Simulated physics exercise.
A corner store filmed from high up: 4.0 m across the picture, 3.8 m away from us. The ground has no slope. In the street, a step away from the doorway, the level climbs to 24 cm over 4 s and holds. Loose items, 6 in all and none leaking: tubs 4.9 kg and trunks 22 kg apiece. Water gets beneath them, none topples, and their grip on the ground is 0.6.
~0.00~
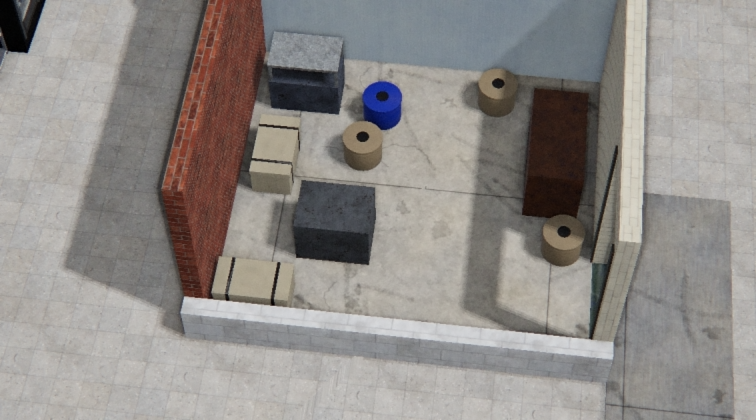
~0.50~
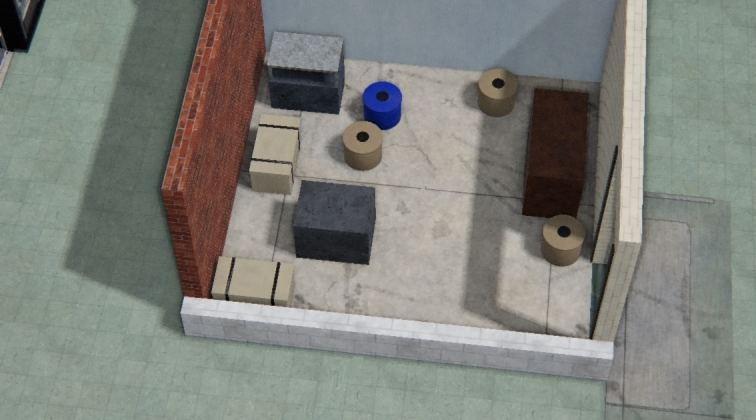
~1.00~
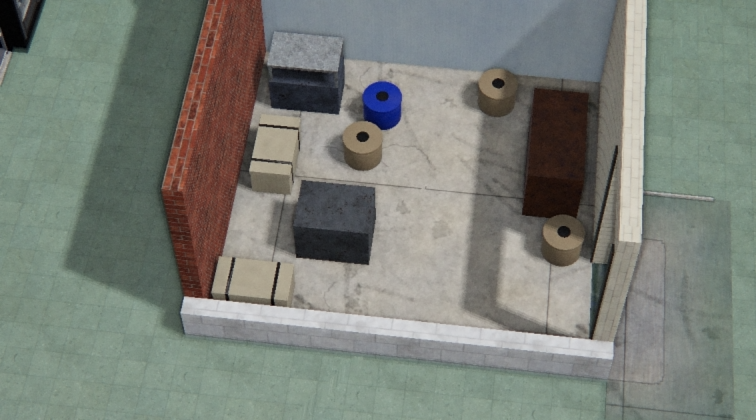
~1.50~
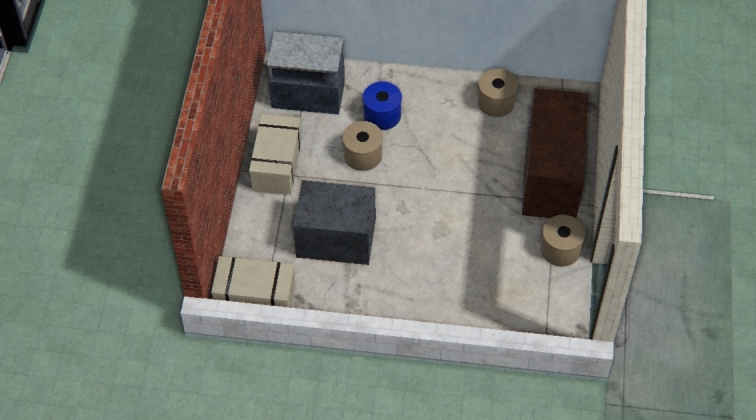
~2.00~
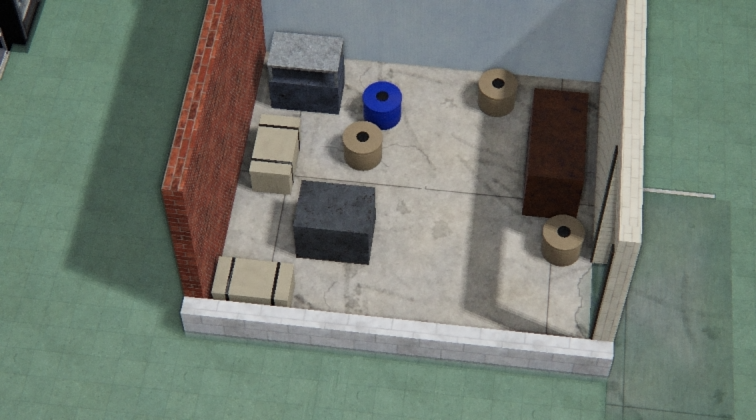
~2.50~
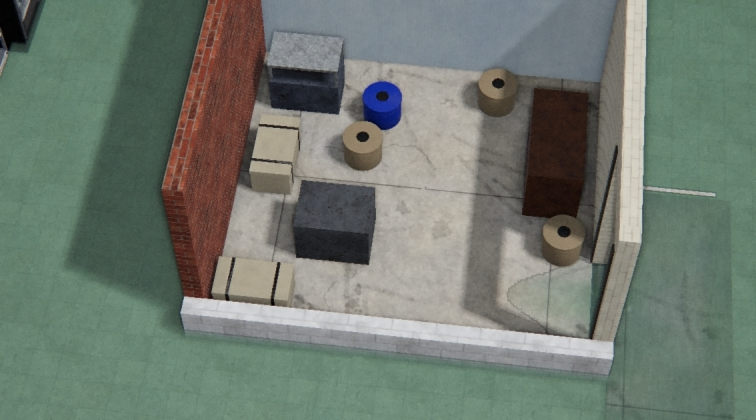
Greenish water spread over the paving around the small walled store, then crept across the slab by the right-hand doorway and just inside, while the blue tub, tan tubs and boxes stayed still.
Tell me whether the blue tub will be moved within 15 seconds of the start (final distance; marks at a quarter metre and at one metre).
Blue tub gets carried off.
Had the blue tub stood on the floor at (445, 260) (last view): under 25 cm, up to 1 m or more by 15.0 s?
It gets carried off.
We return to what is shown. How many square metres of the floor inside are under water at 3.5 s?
Some 3.0 m2.
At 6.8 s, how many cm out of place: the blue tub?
About 30 cm.
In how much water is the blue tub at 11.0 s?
About 11 cm.
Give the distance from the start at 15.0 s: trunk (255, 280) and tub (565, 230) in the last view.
In that order: 150 cm, 10 cm.
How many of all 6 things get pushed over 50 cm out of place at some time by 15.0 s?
That makes 5.
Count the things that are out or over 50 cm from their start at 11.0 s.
I count 5.
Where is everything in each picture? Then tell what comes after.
The blue tub at (382, 97) rests on the ground; 0.0 m2 under water; 0 of 6 have shifted, in the first frame.
The blue tub at (382, 97) rests on the ground; water covers 0.0 m2; 0 of 6 have shifted, in the second frame.
The blue tub at (382, 97) rests on the ground; water covers 0.0 m2; 0 of 6 have shifted, in the third frame.
The blue tub at (382, 97) rests on the ground; 0.0 m2 under water; 0 of 6 have shifted, in the fourth frame.
The blue tub at (382, 97), on the bottom; water covers 0.1 m2; 0 of 6 have shifted, in the fifth frame.
The blue tub at (382, 97) rests on the ground; water covers 0.6 m2; 0 of 6 have shifted, in the sixth frame.
After 3.5 s the blue tub is near (382, 97), 0.0 m from its start, aground; 0 afloat.
After 6.8 s the blue tub is near (384, 74), 0.3 m from its start, aground; 2 afloat.
After 11.0 s the blue tub is near (560, 70), 2.1 m from its start, afloat; 5 afloat.
After 15.0 s the blue tub is near (560, 67), 2.1 m from its start, afloat; 6 afloat.
